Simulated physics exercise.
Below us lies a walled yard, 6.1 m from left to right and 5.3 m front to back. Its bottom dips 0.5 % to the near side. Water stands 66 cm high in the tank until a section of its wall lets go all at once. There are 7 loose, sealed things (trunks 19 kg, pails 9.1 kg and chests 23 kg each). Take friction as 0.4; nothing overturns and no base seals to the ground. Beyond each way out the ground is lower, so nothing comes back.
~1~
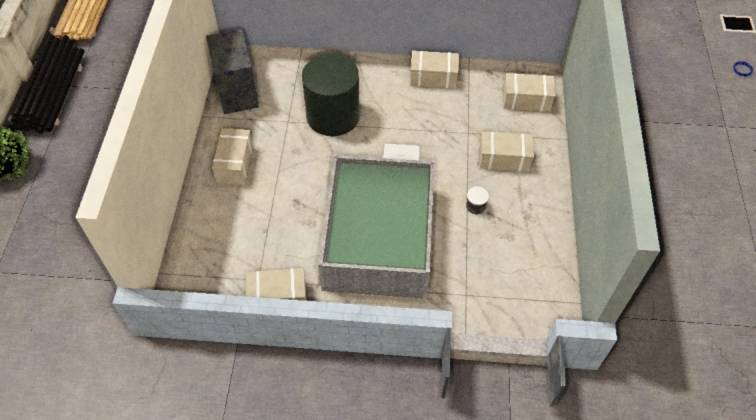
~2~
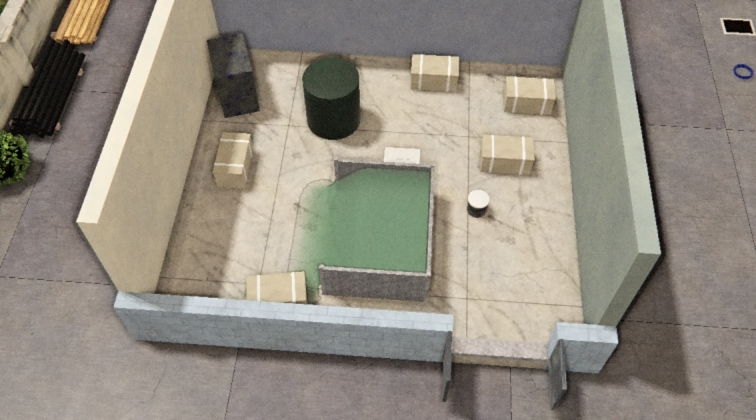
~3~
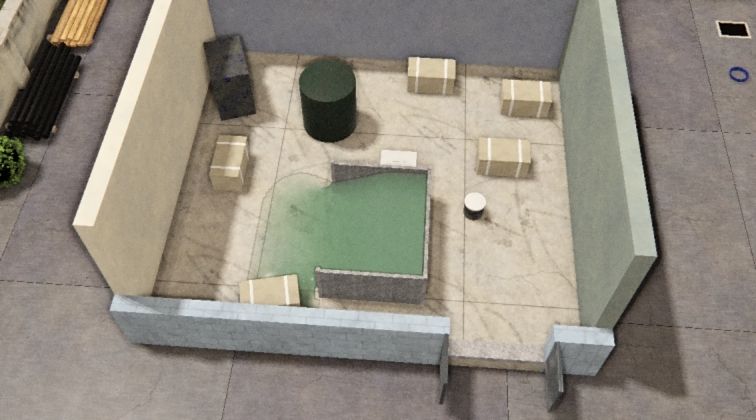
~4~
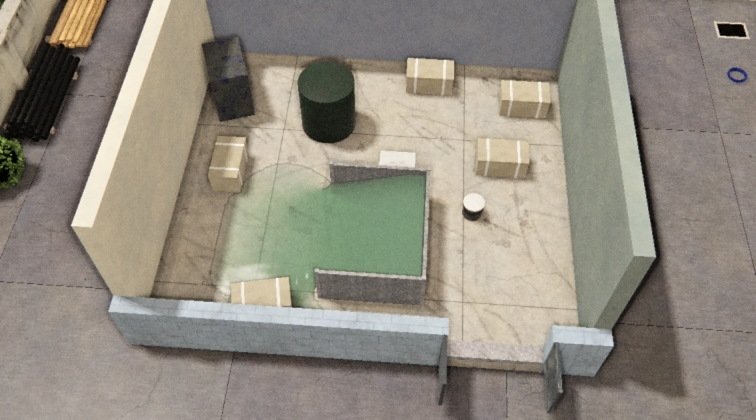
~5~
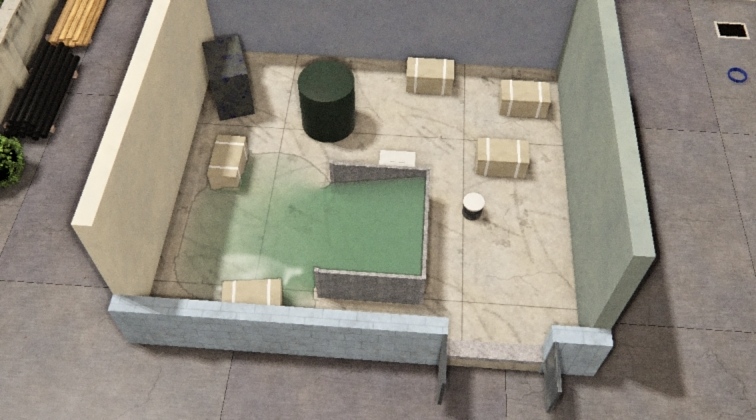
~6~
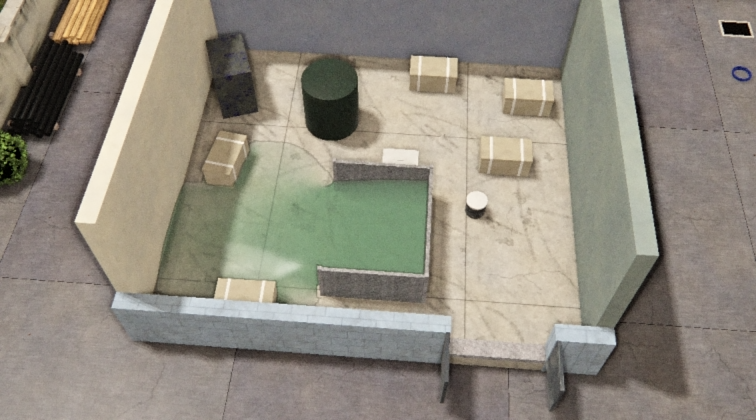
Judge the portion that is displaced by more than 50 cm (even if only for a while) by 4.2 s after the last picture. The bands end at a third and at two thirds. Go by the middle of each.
That comes to not even a third.
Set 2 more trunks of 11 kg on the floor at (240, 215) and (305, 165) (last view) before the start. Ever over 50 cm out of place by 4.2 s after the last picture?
In that order: More, past it.
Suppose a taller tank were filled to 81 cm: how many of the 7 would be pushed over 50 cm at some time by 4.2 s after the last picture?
In that case 2 of them.
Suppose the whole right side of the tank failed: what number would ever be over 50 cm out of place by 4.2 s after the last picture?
In that case 4 of them.
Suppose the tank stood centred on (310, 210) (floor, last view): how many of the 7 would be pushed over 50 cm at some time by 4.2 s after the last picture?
Then 2.
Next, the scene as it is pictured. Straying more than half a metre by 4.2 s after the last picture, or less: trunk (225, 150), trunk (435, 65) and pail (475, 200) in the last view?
In turn: More, short of it, less.
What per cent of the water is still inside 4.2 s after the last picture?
About 100 per cent.
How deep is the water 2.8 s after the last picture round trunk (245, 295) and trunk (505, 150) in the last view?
Roughly 14 and 0 cm.
Then, 0.4 s after the last picture 1 of 7 are over 50 cm from their spots; 0 afloat.
Then, 1.5 s after the last picture 2 of 7 are over 50 cm from their spots; 2 afloat.
Then, 2.8 s after the last picture 1 of 7 are over 50 cm from their spots; 2 afloat.
Then, 4.2 s after the last picture 1 of 7 are over 50 cm from their spots, and 2 have been at some point; 2 afloat.
